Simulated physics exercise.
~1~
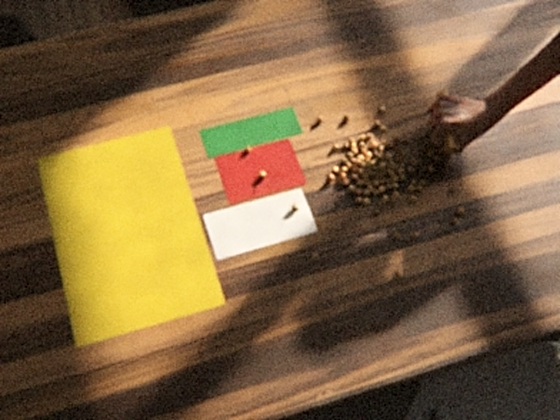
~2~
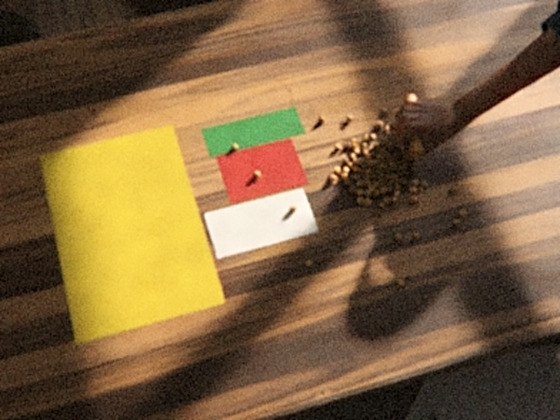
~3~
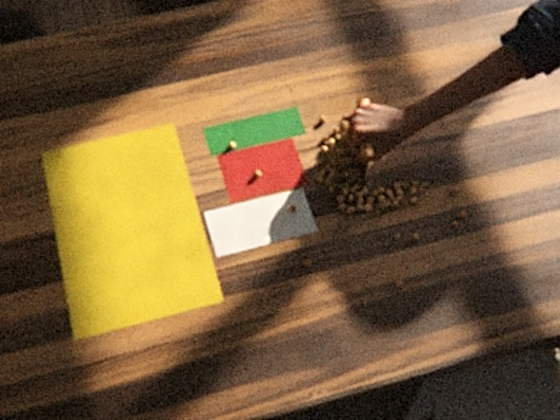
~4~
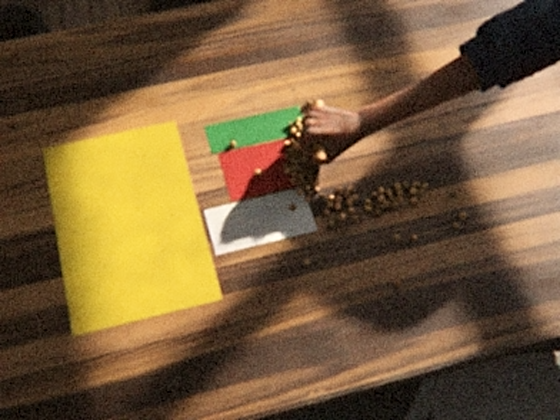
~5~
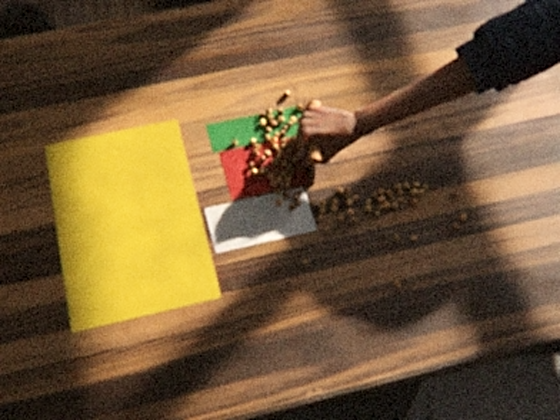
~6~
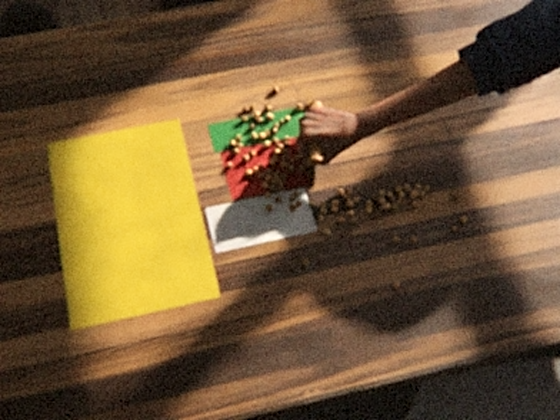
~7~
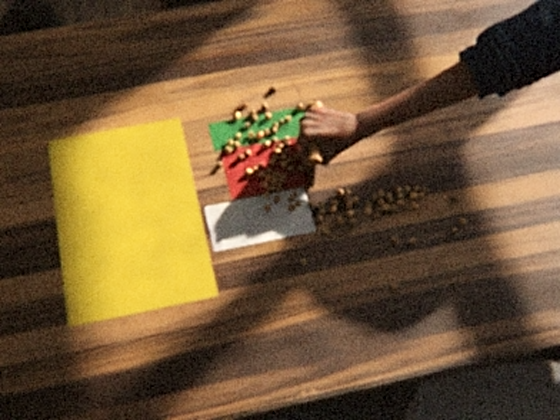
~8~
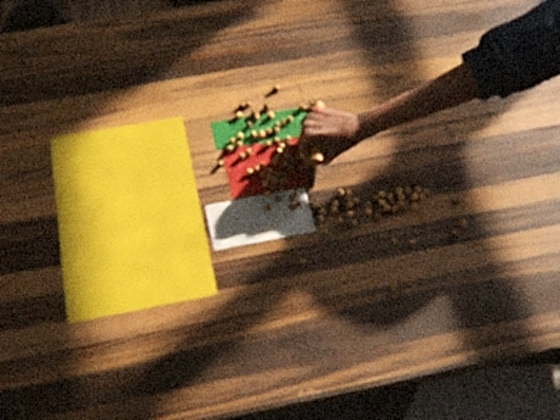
A hand sweeping a pile of small wooden beads left across a striped wooden table, stopping with many scattered over red and green sheets.
